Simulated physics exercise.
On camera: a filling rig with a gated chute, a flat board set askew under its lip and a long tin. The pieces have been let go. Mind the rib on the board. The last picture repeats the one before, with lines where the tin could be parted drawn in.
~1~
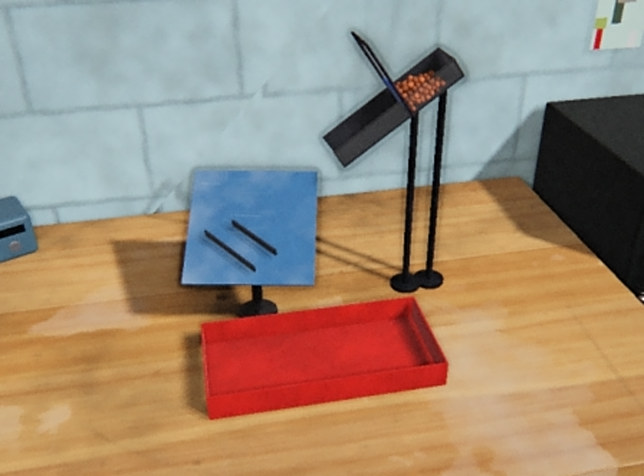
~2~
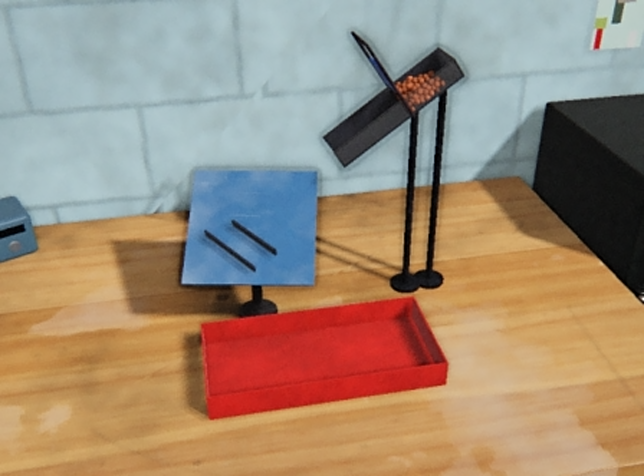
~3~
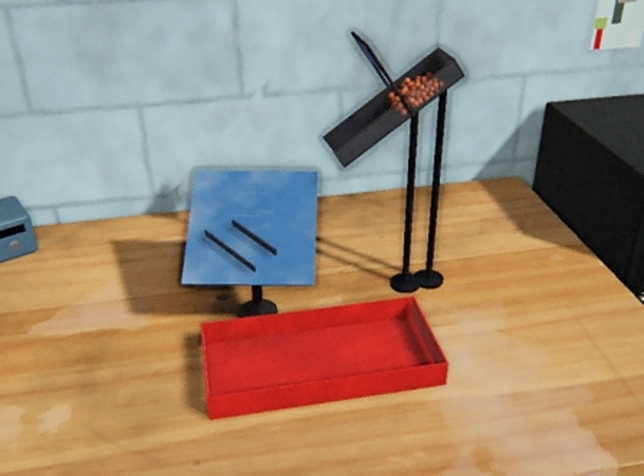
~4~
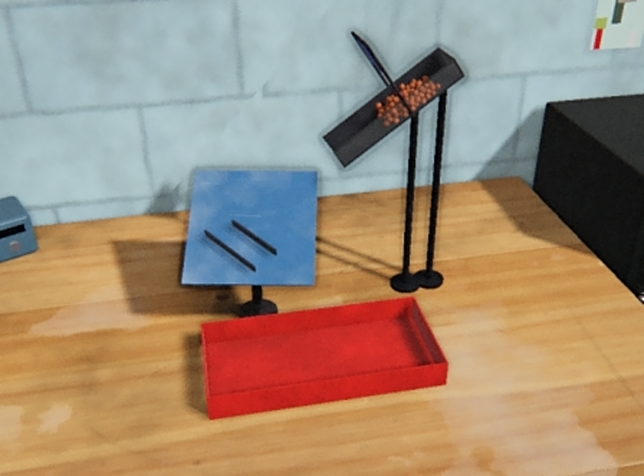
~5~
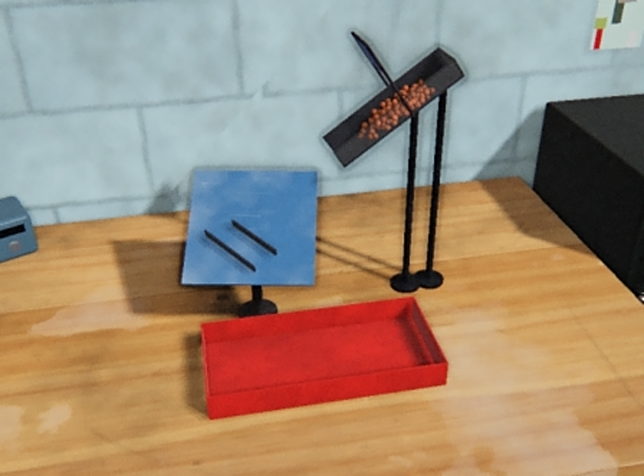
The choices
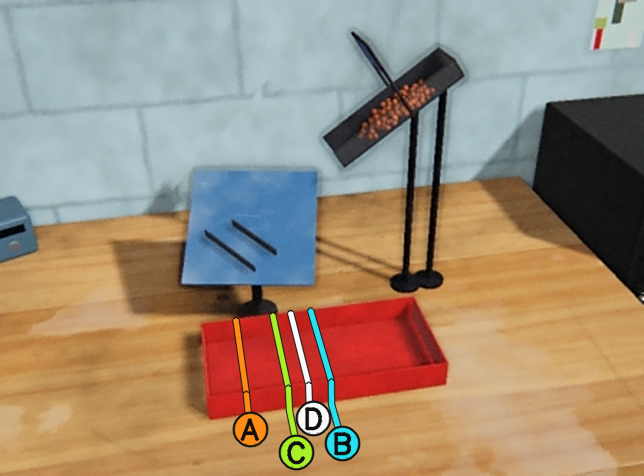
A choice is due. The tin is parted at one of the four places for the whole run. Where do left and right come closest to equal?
D works best here.
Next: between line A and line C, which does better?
That is line C.
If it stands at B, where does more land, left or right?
The left side.
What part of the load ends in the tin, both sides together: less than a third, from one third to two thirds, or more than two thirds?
It is more than two thirds.
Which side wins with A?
Right.
On the marked copy, line A crosses the front rim at (246, 392); line B crosses the front rim at (331, 380); line C crosses the front rim at (288, 386); line D crosses the front rim at (308, 383).
With A, of what is caught, only a few on the left of the divider, all but a few on the right.
With B, of what is caught, all but a few on the left of the divider, a small share on the right.
With C, of what is caught, close to a quarter on the left of the divider, the bulk on the right.
With D, of what is caught, close to two thirds on the left of the divider, close to a third on the right.
